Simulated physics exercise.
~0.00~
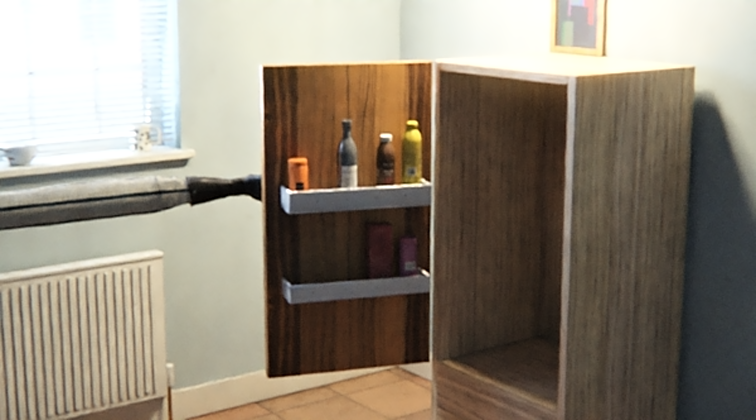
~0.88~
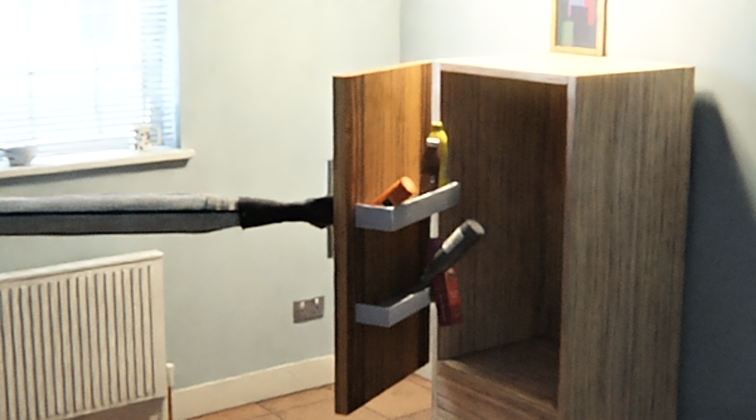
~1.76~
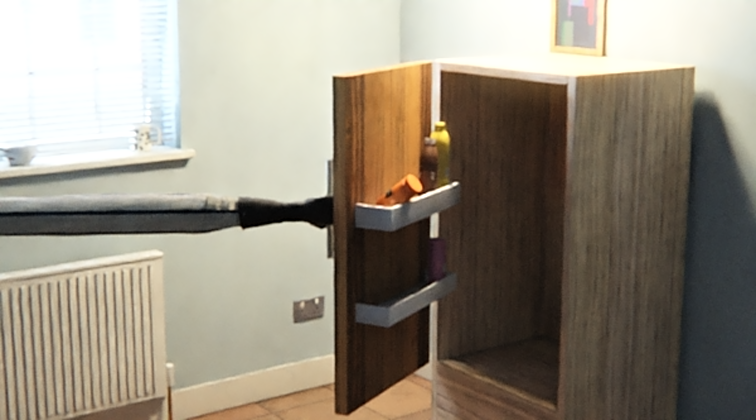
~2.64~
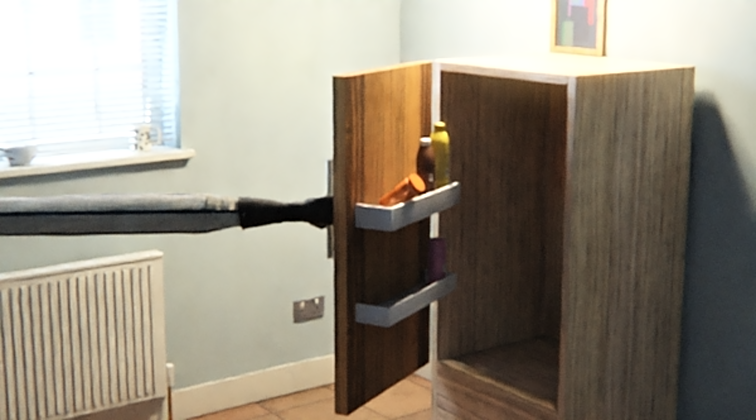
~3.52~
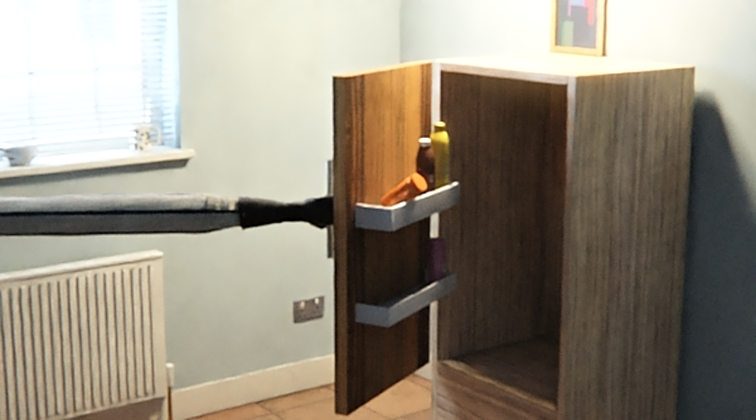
The wooden cupboard door swung partway toward the cupboard, pushed by a grey arm, and stopped short, sending the grey bottle and red carton tumbling off the racks while the orange jar tipped over and the yellow bottle, brown bottle and pink jar stayed standing.
